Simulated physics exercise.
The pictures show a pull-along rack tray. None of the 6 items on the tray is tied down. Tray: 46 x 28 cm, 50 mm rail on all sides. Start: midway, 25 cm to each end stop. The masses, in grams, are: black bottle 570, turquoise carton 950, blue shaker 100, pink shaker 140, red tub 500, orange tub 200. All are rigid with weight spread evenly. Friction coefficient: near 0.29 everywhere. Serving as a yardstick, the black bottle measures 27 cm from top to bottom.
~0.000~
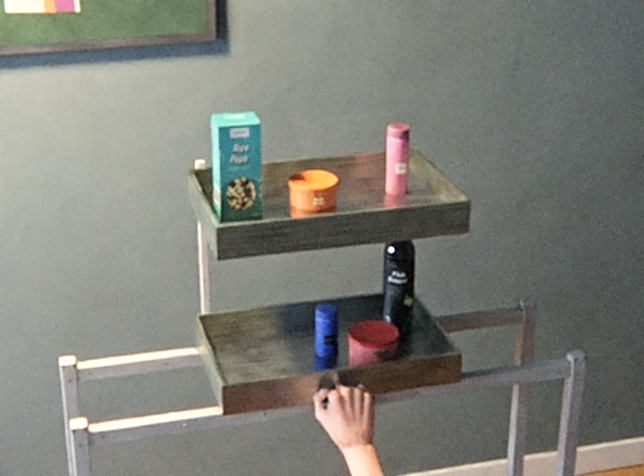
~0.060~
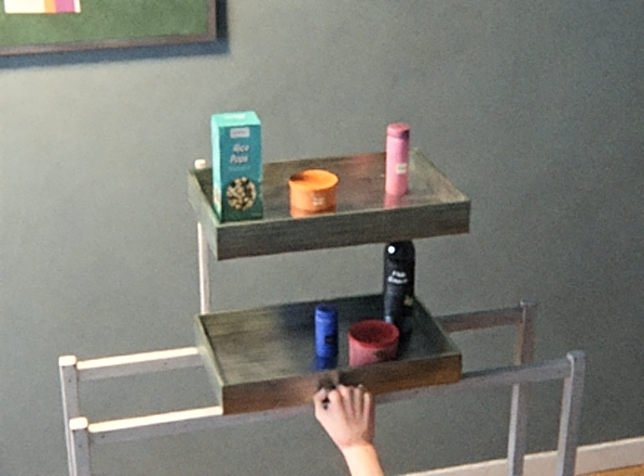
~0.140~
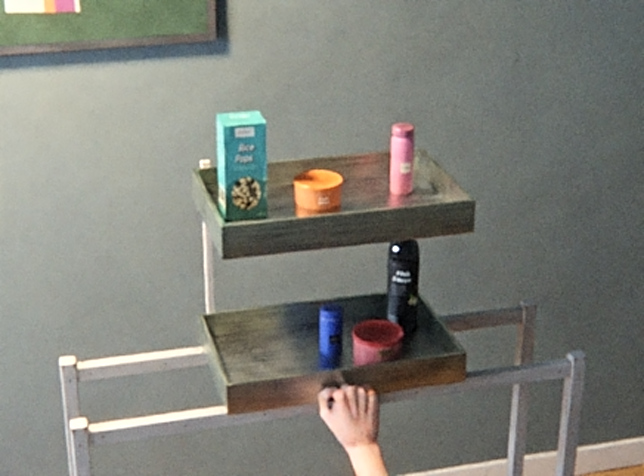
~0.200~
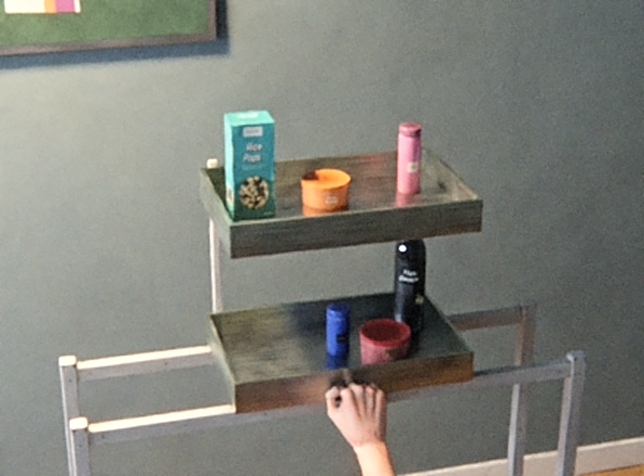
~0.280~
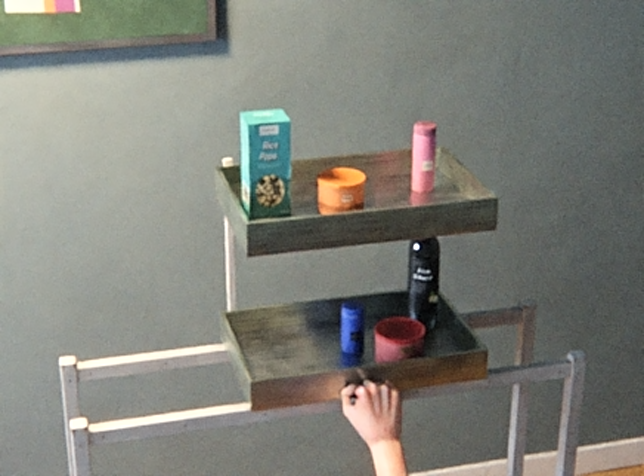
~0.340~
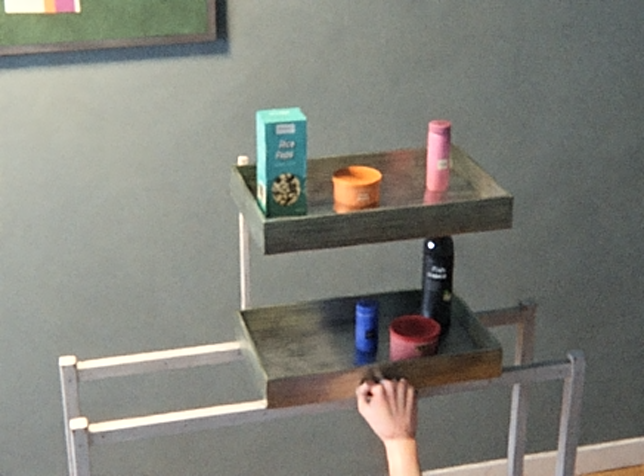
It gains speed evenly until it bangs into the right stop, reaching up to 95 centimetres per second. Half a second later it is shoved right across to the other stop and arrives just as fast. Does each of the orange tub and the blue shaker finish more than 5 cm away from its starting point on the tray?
Verdict: The orange tub no; the blue shaker no.
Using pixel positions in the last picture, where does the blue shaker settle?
The resting point is around (203, 346).
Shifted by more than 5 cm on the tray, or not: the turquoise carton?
Turquoise carton: Unmoved.
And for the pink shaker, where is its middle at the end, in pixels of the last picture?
Rest position, about (218, 176) px.
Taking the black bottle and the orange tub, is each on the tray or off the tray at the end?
Result: Black bottle goes out of bounds, orange tub remains in bounds.
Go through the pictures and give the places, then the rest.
In the first picture, tray midway; orange tub (313, 197); blue shaker (327, 330).
In the second picture, tray midway; pink shaker (398, 159); red tub (373, 350).
In the third picture, tray 1 cm right; black bottle (403, 267); turquoise carton (242, 166).
In the fourth picture, tray 2 cm right; pink shaker (410, 158); red tub (385, 348).
In the fifth picture, tray 5 cm right; black bottle (424, 265); turquoise carton (266, 164).
In the sixth picture, tray 9 cm right; orange tub (357, 192); blue shaker (367, 325).
Around 0.74 s, tray 25 cm right; black bottle now off the tray; blue shaker shifted 12 cm near (498, 308); orange tub shifted 12 cm near (496, 179).
Around 1.54 s, tray 15 cm right; orange tub shifted 14 cm near (458, 182); blue shaker shifted 14 cm near (462, 313); turquoise carton shifted 14 cm.
Around 2.24 s, tray 25 cm left; blue shaker shifted 5 cm near (228, 343); orange tub shifted 5 cm near (207, 207); pink shaker shifted 6 cm.
Finally (2.8 s), off the tray, black bottle; not toppled but over 5 cm from the start, pink shaker; the other 4 still in place (within 5 cm). In the last view, orange tub near (180, 210), blue shaker near (203, 346).
